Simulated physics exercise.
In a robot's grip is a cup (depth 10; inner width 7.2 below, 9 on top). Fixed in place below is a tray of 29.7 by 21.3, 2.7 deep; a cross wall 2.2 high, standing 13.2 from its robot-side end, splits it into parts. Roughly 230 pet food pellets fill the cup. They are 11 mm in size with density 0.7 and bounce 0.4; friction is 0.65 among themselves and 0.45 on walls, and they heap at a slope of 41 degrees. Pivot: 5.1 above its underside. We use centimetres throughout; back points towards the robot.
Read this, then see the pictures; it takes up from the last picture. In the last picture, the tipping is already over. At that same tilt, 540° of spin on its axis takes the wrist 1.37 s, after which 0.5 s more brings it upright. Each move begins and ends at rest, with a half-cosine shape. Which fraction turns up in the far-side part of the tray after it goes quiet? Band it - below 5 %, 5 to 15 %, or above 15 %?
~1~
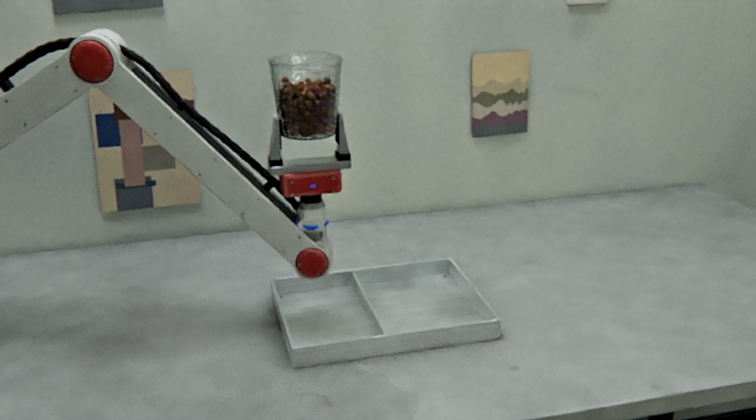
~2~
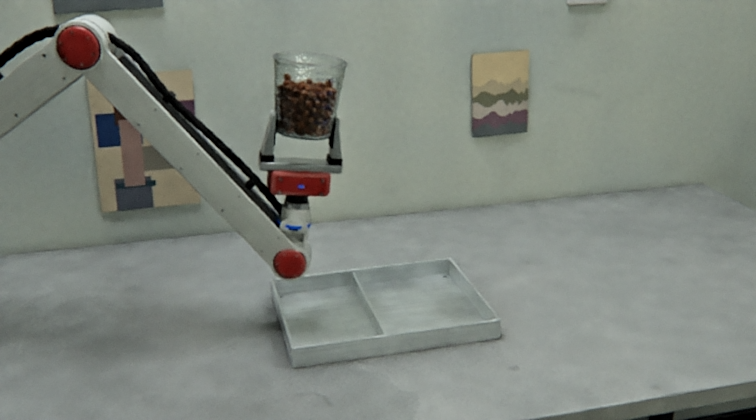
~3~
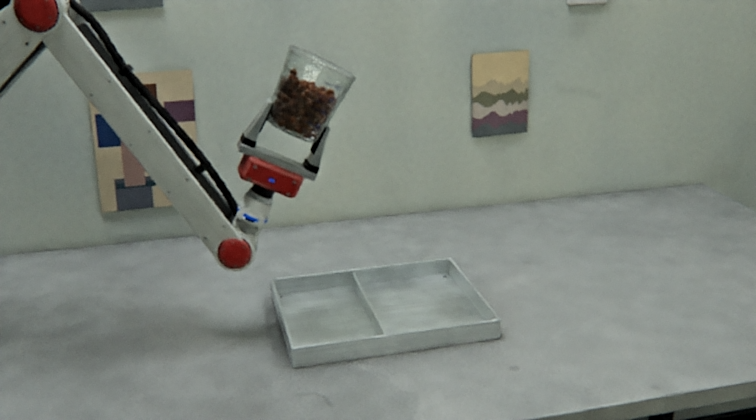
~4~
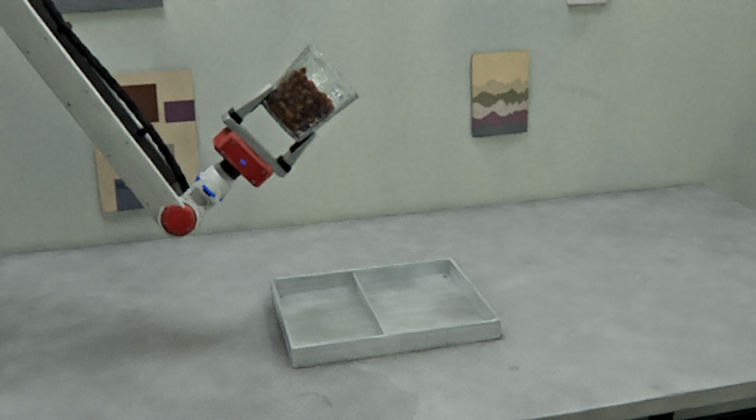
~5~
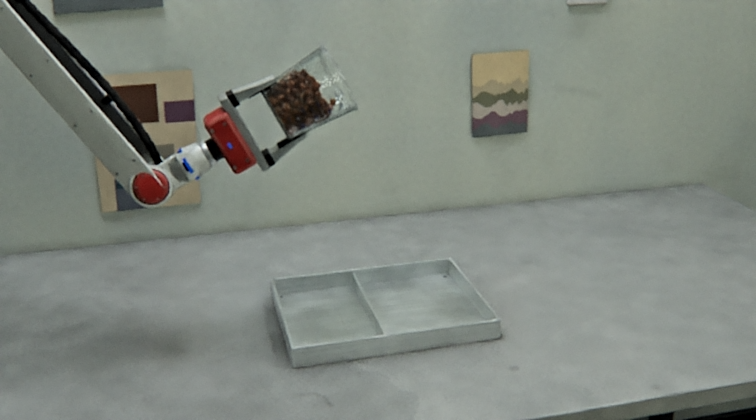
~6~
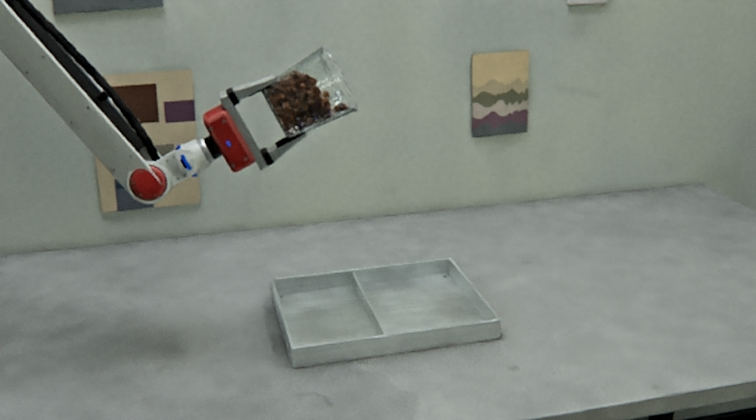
My answer is below 5 %.
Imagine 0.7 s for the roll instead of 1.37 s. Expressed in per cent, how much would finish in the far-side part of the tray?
Then: Approx. 0 %.
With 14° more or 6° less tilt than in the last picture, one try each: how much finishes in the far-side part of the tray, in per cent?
About 25 and 0 per cent.
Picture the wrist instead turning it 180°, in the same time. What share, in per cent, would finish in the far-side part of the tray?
Roughly 0 %.
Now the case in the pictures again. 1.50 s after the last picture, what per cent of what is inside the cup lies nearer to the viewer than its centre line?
Something like 45 per cent, give or take.
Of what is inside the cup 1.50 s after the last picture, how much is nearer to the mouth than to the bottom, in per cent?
I reckon roughly 35 per cent.
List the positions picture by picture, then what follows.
In the first picture, cup middle at (307, 97), upright; upper third of the load around (307, 91), from x 280 to 335, top at y 75; 230 in the cup.
In the second picture, cup middle at (307, 97), tipped 8°; upper third of the load around (305, 91), from x 280 to 335, top at y 75.
In the third picture, cup middle at (307, 97), tipped 28°; upper third of the load around (301, 90), from x 275 to 335, top at y 70.
In the fourth picture, cup middle at (306, 97), tipped 50°; upper third of the load around (301, 89), from x 270 to 330, top at y 70.
In the fifth picture, cup middle at (306, 97), tipped 63°; upper third of the load around (298, 88), from x 270 to 335, top at y 75.
In the sixth picture, cup middle at (306, 97), tipped 65°; upper third of the load around (298, 89), from x 270 to 345, top at y 75; 230 in the cup.
Then, 0.75 s after the last picture, tipped 65°, highest piece 39 above the table; 230 in the cup.
Then, 1.50 s after the last picture, tipped 55°, highest piece 37 above the table; 228 in the cup, 1 in the far-side part, 1 in flight or on a rim.
Then, 2.07 s after the last picture, upright, highest piece 39 above the table; 228 in the cup, 2 in the far-side part.
Then, 2.77 s after the last picture, upright, highest piece 39 above the table; 228 in the cup, 2 in the far-side part.
Final count, 228 in the cup, 2 in the far-side part. That is 1 % in the far-side part of the tray.
